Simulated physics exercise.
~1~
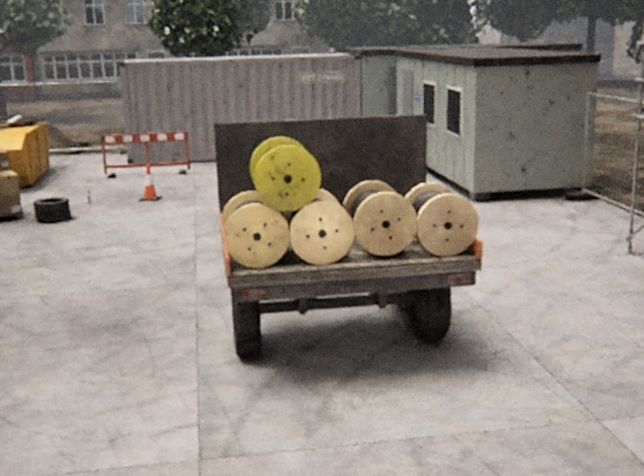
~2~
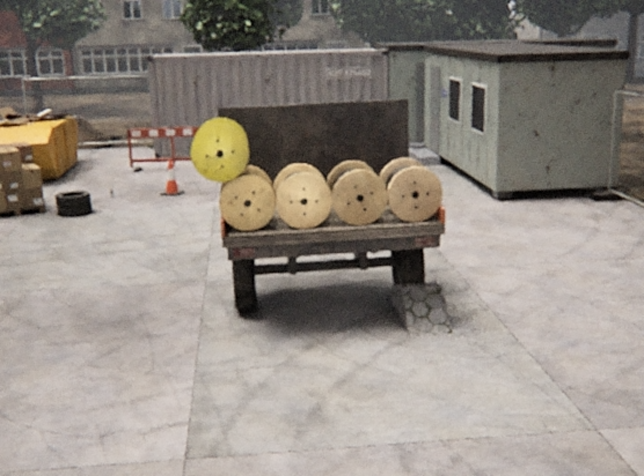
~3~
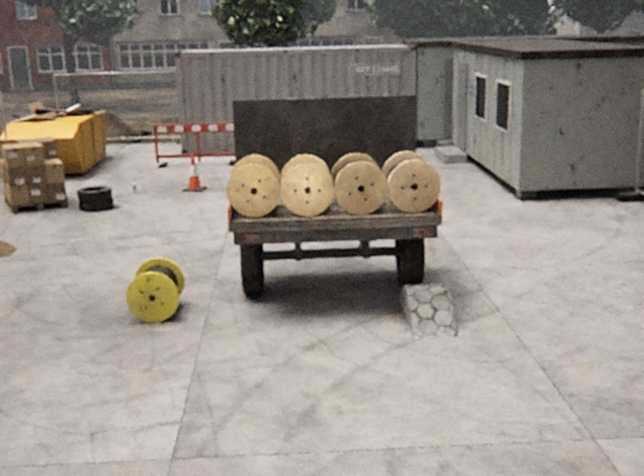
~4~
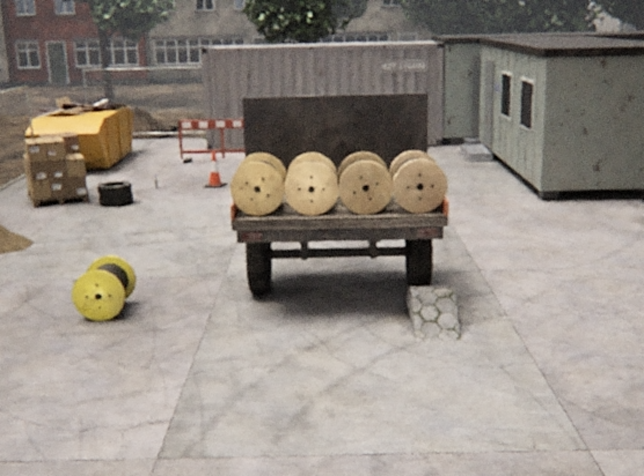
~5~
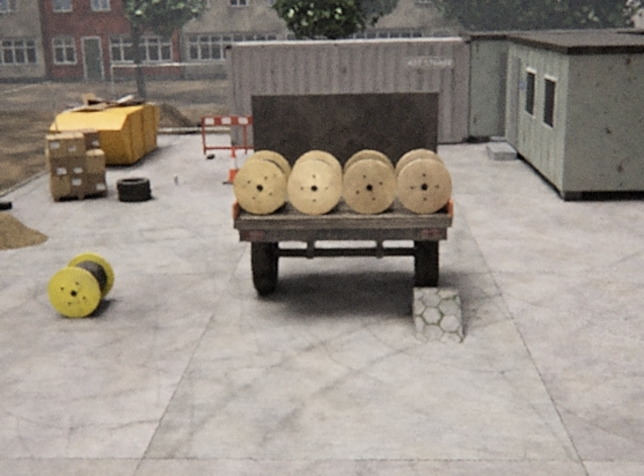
In a paved yard seen from slightly above and behind a flatbed trailer, with a grey container behind it and a pale green cabin to the right, four wooden cable reels stand in a row across the deck. A yellow reel rests on top of them towards the left, while yellow and brown stacks and an orange cone sit further left. The yellow reel shifts left and drops over the deck's left edge, and a pale block shows by the right wheel. It lands on the ground, rolls further left and ends there, while the four wooden reels stay aboard.
